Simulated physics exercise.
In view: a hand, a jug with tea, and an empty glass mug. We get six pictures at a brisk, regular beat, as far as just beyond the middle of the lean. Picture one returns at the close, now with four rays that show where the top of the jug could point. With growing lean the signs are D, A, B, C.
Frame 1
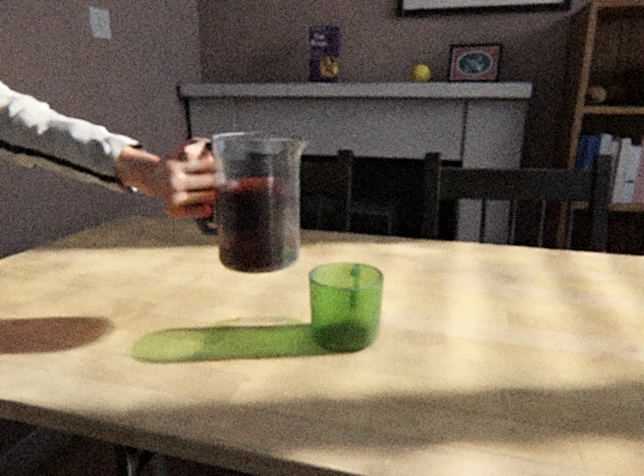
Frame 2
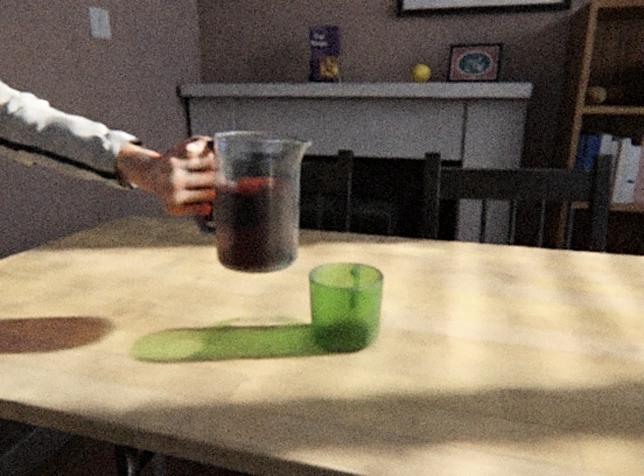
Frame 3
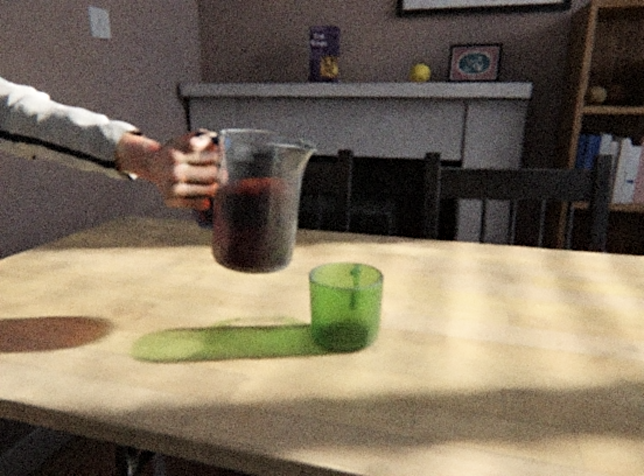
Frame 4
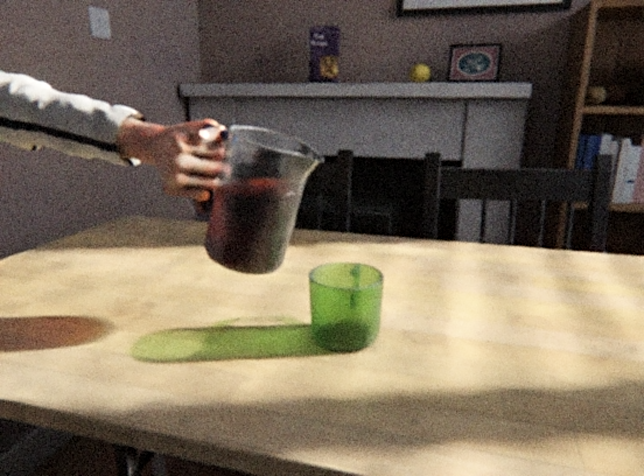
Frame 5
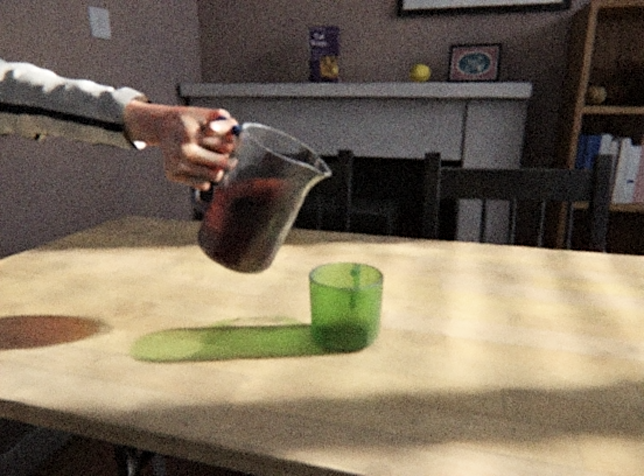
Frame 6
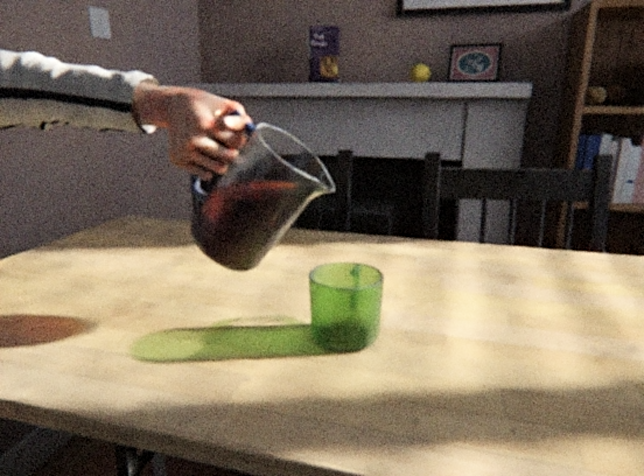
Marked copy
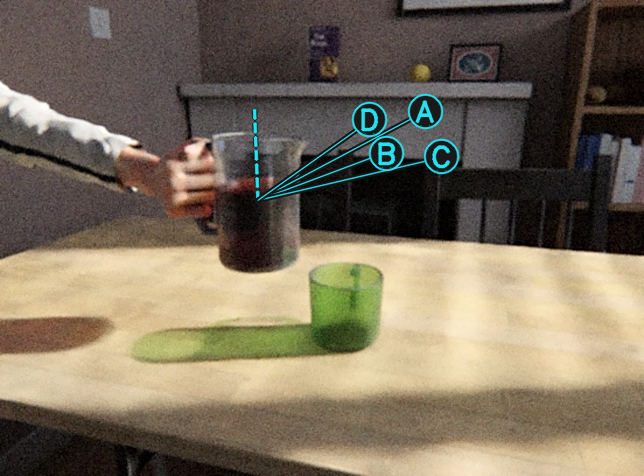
At a wooden table, a hand steadily tilts a jug of dark liquid rightward above a green glass.
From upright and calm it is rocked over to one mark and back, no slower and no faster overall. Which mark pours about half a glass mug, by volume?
The answer is tilt B.
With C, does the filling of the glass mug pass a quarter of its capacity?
Yes, clearly.
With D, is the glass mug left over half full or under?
Under half.
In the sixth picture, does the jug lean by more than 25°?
Yes.
In cyan, A at (410, 119); B at (370, 158); C at (424, 161); D at (356, 130).
With A, the glass mug ends with about 26 % of what it can hold.
With B, the glass mug ends with about 46 % of what it can hold.
With C, the glass mug ends with about 68 % of what it can hold; 3 % of the tea is spilt.
With D, the glass mug ends with about 11 % of what it can hold.
